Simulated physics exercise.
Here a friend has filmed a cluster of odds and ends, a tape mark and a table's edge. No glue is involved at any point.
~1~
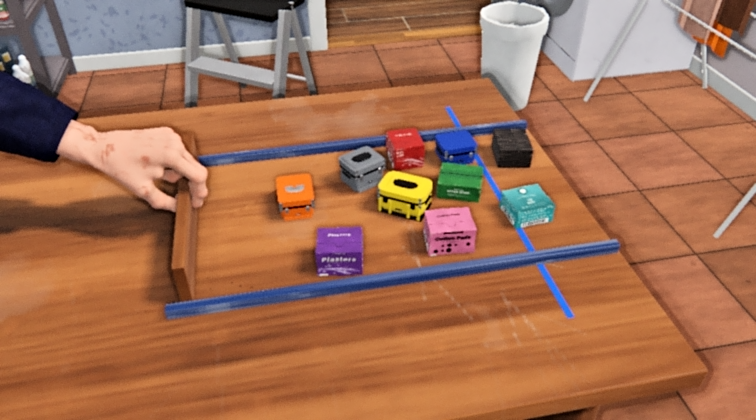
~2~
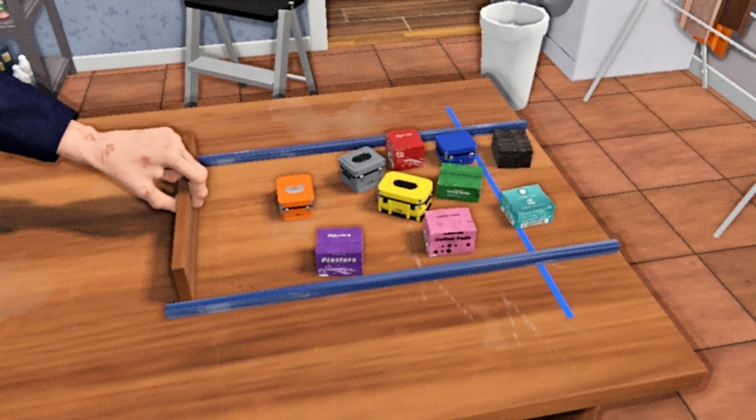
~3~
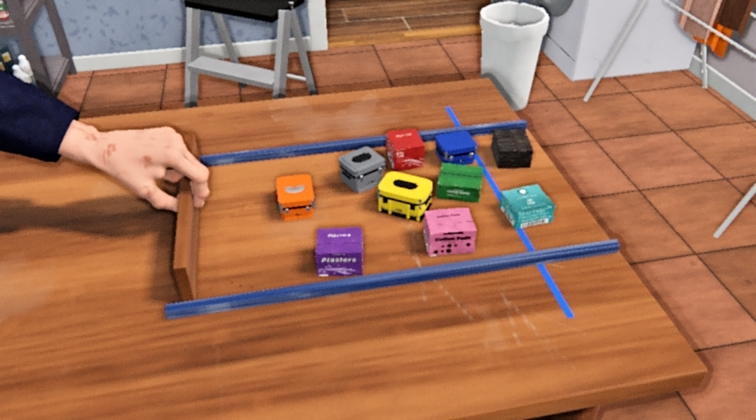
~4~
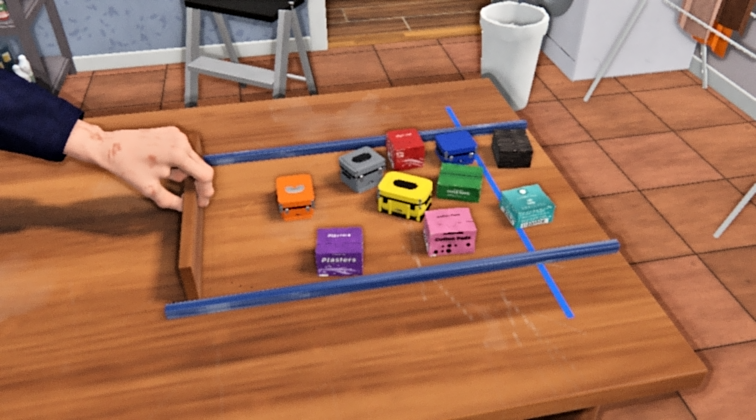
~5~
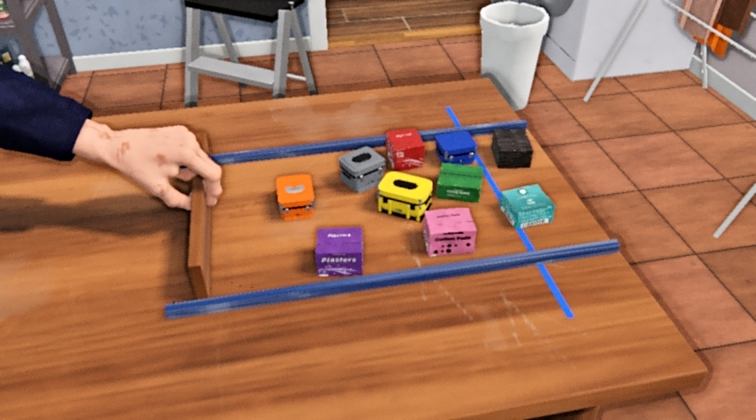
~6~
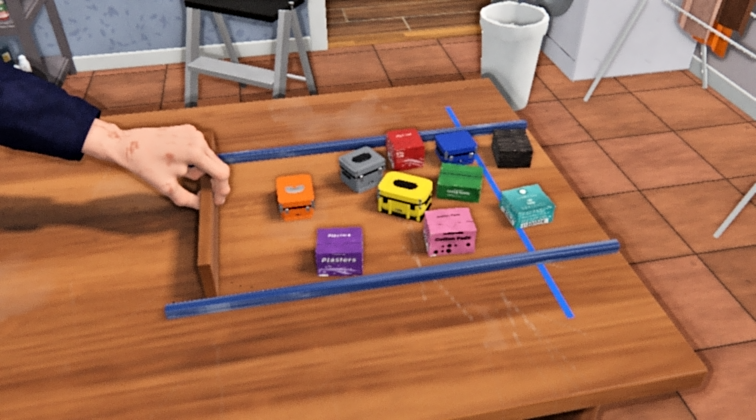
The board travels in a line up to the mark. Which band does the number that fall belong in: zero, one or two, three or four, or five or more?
It belongs in the one or two band.
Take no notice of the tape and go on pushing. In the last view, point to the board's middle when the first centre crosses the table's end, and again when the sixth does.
At (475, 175) for the first, at (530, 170) for the sixth.
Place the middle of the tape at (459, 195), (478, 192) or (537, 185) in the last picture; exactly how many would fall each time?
Try 1: 0; try 2: 0; try 3: 6.
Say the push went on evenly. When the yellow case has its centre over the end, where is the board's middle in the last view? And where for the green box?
Points: About (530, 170) and about (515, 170).
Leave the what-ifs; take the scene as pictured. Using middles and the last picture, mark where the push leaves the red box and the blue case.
In the last picture the red box sits around (485, 134) and the blue case around (521, 143).
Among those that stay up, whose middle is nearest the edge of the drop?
That would be the pink box, which ends nearest.
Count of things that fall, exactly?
Altogether the count is 2.
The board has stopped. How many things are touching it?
4 of them.
Soon after, none off yet; black block at rest near (512, 149); turquoise box at rest near (527, 206); blue case at rest near (455, 150).
At rest, the number that fall off is one or two; fallen, turquoise box and black block.
